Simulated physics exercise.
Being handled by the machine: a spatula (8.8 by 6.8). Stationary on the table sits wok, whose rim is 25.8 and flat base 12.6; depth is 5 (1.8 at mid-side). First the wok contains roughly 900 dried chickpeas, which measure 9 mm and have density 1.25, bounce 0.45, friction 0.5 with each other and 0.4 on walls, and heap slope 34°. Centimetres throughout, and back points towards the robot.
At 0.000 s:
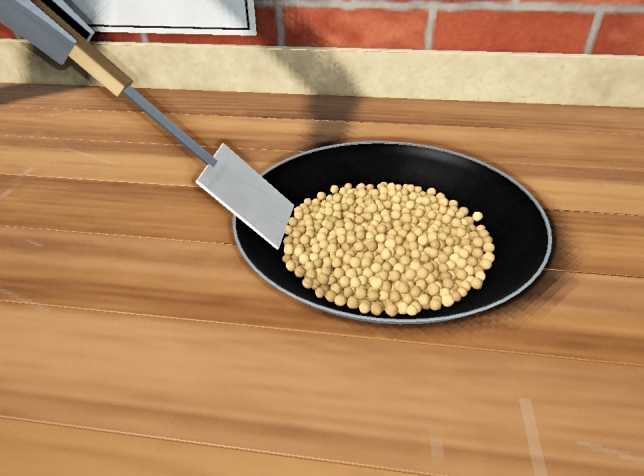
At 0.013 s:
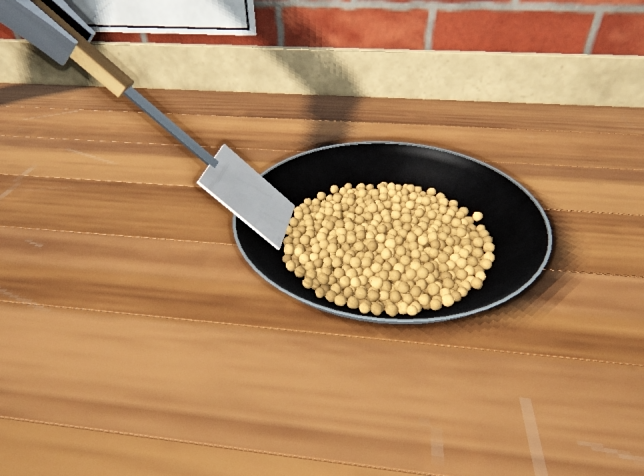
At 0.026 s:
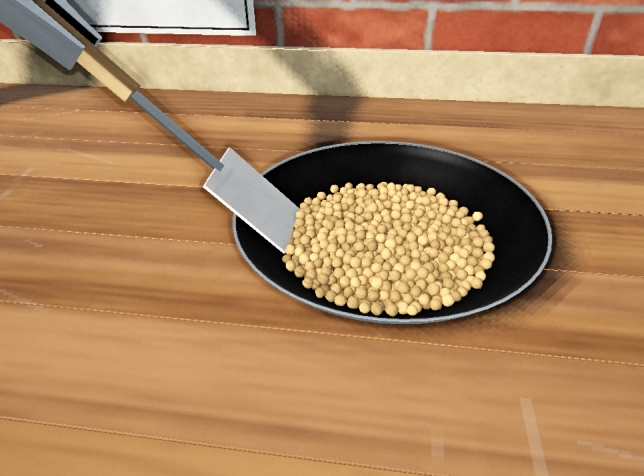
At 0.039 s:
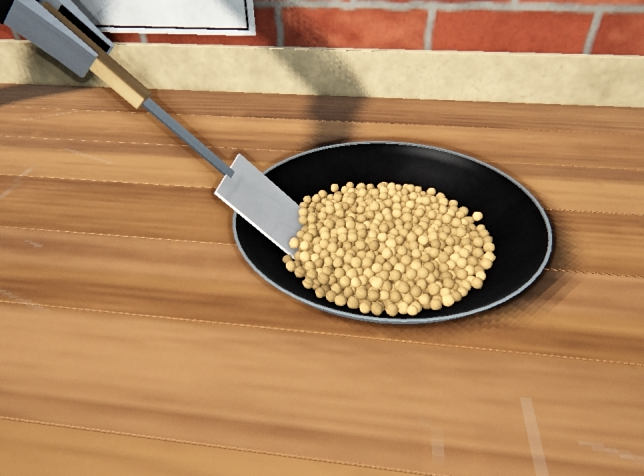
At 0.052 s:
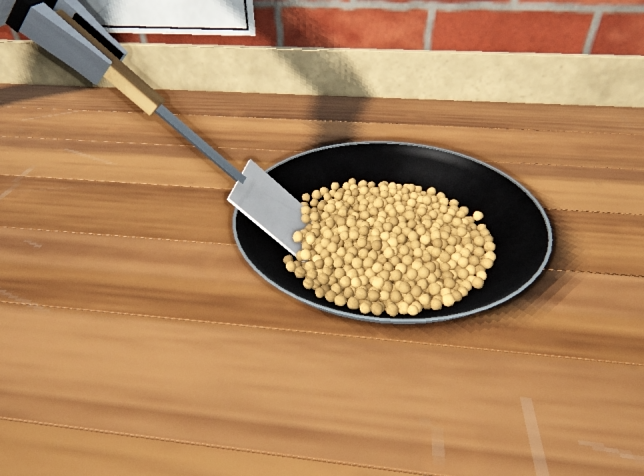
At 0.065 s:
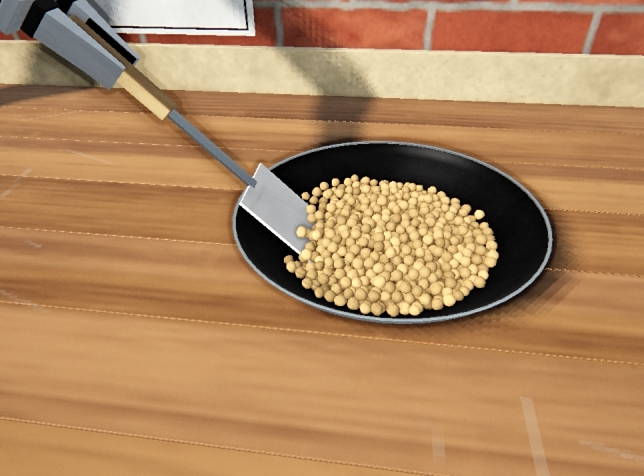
We see a robot-held metal spatula at the left edge of a black wok of dried chickpeas on a wooden table; it slides slightly rightward into the heap, nudging the nearest chickpeas while the wok stays still.
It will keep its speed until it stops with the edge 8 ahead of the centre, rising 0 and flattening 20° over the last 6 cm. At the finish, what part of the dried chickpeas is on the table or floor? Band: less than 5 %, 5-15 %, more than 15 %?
5-15 %.
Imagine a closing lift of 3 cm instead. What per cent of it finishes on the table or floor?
You'd expect near 15 percent of it there.
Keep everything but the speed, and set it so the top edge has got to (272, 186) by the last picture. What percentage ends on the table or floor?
Share: Roughly 20 %.
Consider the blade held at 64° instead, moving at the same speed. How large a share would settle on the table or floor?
Near 15 %.
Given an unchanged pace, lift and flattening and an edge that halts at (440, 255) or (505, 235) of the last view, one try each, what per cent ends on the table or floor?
Estimates, in order: 0 % and 25 %.
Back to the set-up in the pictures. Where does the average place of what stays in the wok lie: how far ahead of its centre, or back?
Some 4.0 cm ahead of the centre.
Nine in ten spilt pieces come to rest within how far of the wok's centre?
I'd estimate close to 25 centimetres.
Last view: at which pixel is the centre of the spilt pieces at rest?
Approximately at (587, 264).
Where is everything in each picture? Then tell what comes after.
Spatula top edge at (210, 161), sloping 45°; upper third of the load around (385, 235), from x 290 to 490, top at y 185; 900 in the wok, in the first frame.
Spatula top edge at (211, 162), sloping 45°; upper third of the load around (385, 235), from x 290 to 490, top at y 185, in the second frame.
Spatula top edge at (217, 166), sloping 45°; upper third of the load around (385, 236), from x 290 to 490, top at y 185, in the third frame.
Spatula top edge at (228, 172), sloping 45°; upper third of the load around (382, 235), from x 290 to 490, top at y 185, in the fourth frame.
Spatula top edge at (239, 178), sloping 45°; upper third of the load around (382, 233), from x 290 to 490, top at y 180, in the fifth frame.
Spatula top edge at (251, 182), sloping 45°; upper third of the load around (386, 233), from x 290 to 495, top at y 180; 900 in the wok, in the sixth frame.
By 0.13 s, sloping 45°, highest piece 5 above the table; 900 in the wok.
By 0.19 s, sloping 38°, highest piece 6 above the table; 899 in the wok, 1 on the blade or in flight.
By 0.43 s, sloping 25°, highest piece 6 above the table; 830 in the wok, 66 on the table or floor, 4 on the blade or in flight.
By 1.48 s, sloping 25°, highest piece 6 above the table; 828 in the wok, 72 on the table or floor.
Final count, 828 in the wok, 72 on the table or floor. That is 8 % on the table or floor.
